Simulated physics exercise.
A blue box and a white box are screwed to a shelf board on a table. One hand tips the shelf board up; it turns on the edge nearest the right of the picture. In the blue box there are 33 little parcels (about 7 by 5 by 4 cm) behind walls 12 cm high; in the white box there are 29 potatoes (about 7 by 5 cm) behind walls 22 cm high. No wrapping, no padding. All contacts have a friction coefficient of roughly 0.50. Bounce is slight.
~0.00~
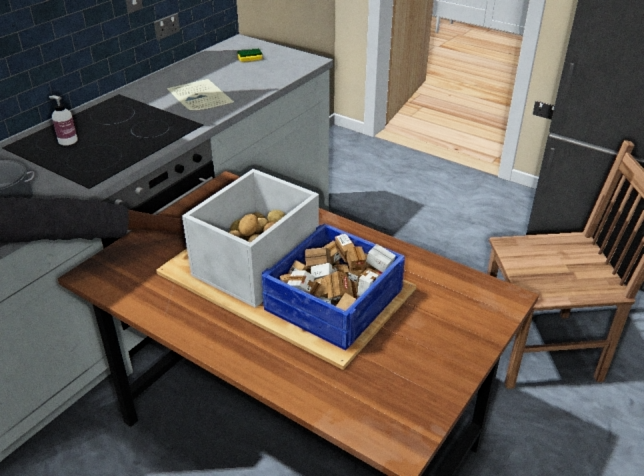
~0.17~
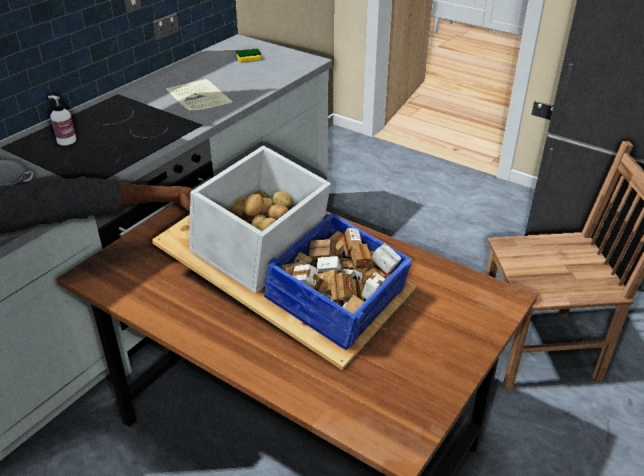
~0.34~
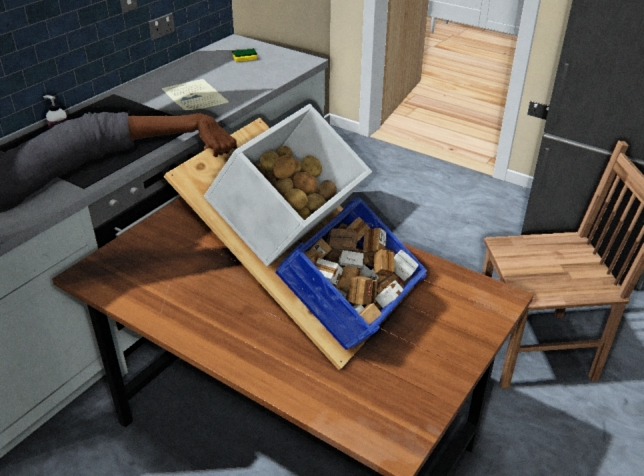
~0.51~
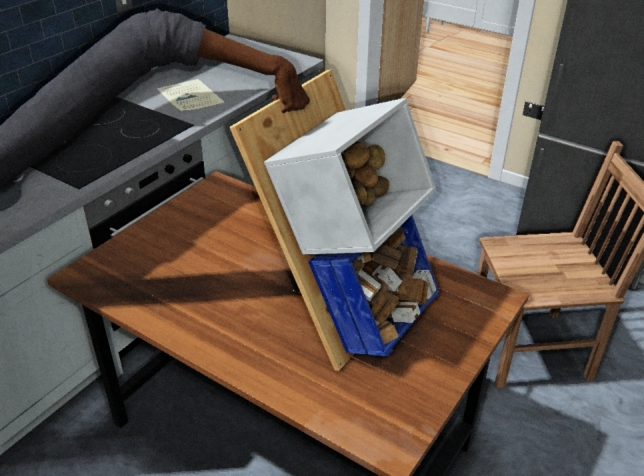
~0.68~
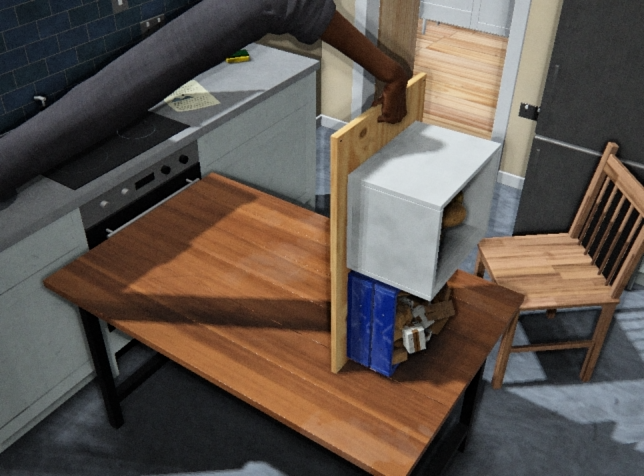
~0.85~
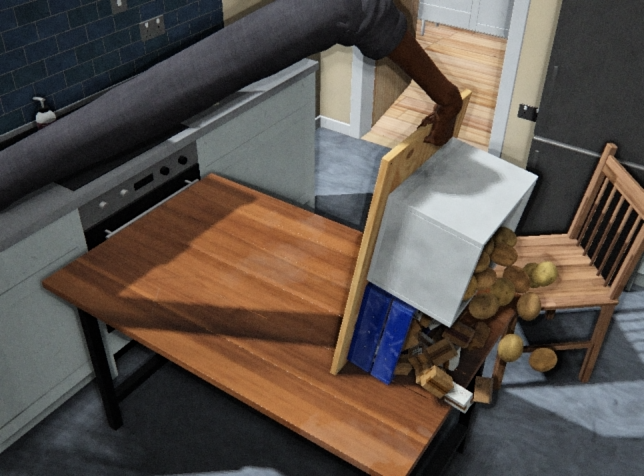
A hand tips up a board with two boxes, and potatoes and small parcels tumble out.
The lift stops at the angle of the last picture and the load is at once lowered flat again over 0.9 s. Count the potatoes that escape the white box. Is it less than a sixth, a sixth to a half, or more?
More than half of the potatoes leave the white box.
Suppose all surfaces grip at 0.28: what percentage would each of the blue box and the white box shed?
Then blue box 70, white box 100 per cent.
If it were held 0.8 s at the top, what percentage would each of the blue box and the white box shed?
Then blue box 70, white box 100 per cent.
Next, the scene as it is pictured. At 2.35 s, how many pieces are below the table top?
Some 35 pieces.
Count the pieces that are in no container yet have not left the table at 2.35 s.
About 12.
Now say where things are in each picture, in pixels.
In the first picture (we follow the rim corner now nearest the camera; the camera pans a little), white box at (249, 244); blue box at (344, 312); tilt 0°; nothing out yet.
In the second picture, white box at (260, 233); blue box at (352, 315); tilt 10°.
In the third picture, white box at (303, 222); blue box at (369, 328); tilt 35°.
In the fourth picture, white box at (373, 246); blue box at (385, 350); tilt 64°.
In the fifth picture, white box at (432, 295); blue box at (390, 372); tilt 89°; 3 out, the lowest parcel at (435, 321).
In the sixth picture, white box at (453, 322); blue box at (390, 381); tilt 99°; 20 out, the lowest parcel at (484, 390).
After 1.09 s, tilt 82°; 14 of 33 out of the blue box and 27 of 29 out of the white box.
After 1.39 s, tilt 35°; 17 of 33 out of the blue box and 29 of 29 out of the white box.
After 1.81 s, tilt 0°; 17 of 33 out of the blue box and 29 of 29 out of the white box.
Final count (at 2.35 s), 17 of 33 out of the blue box and 29 of 29 out of the white box. Asked share, 29 of 29, 100 per cent.
